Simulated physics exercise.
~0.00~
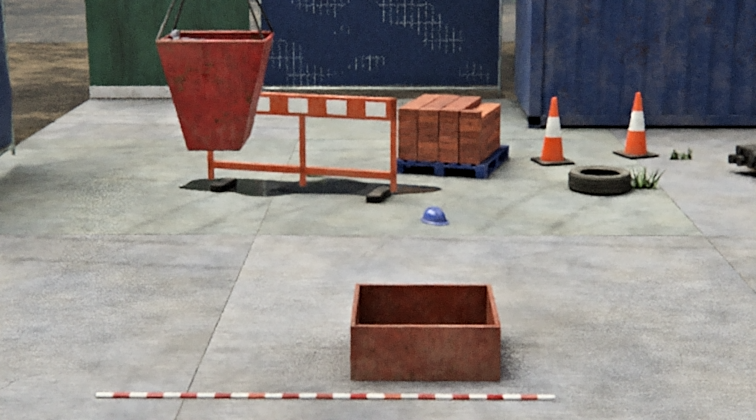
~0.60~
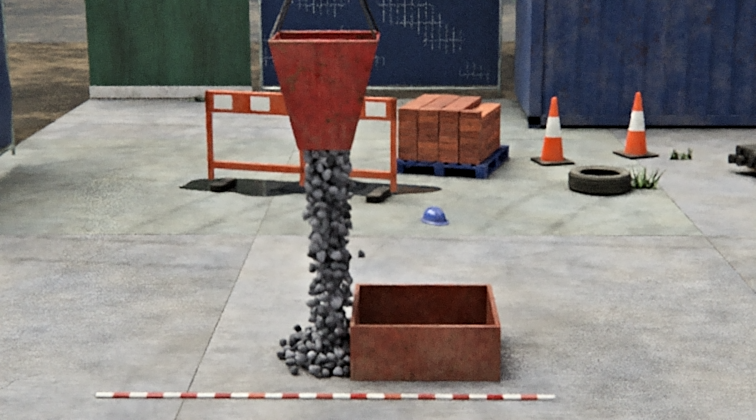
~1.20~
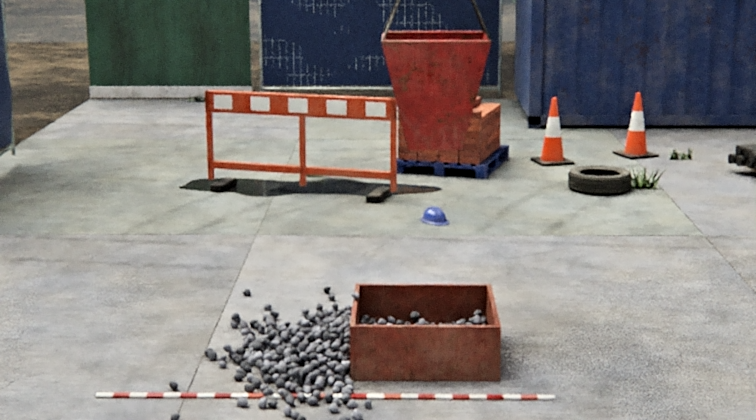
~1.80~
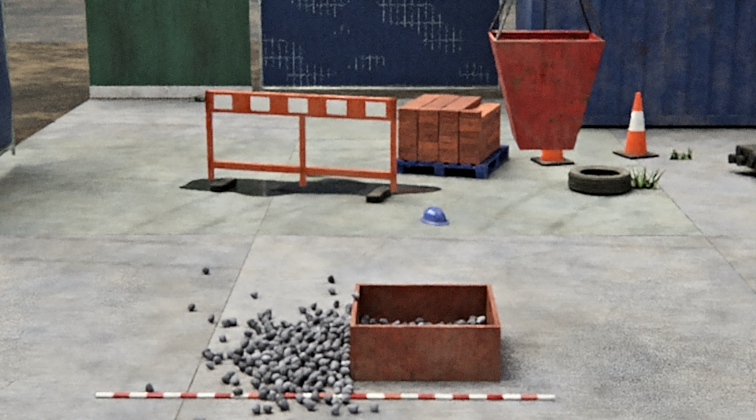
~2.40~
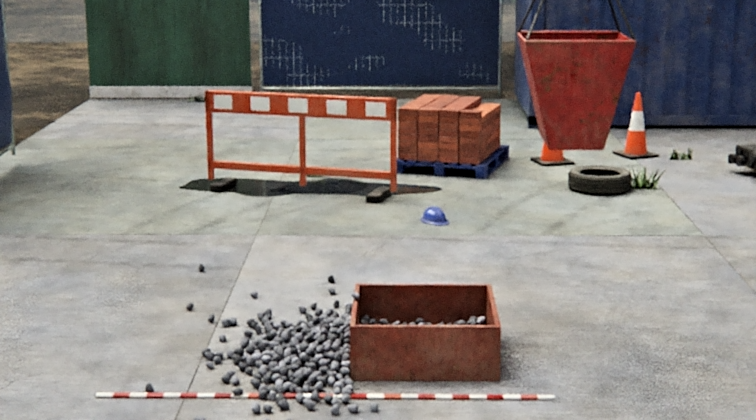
A red skip moving right drops grey stones, most landing left of the open bin.
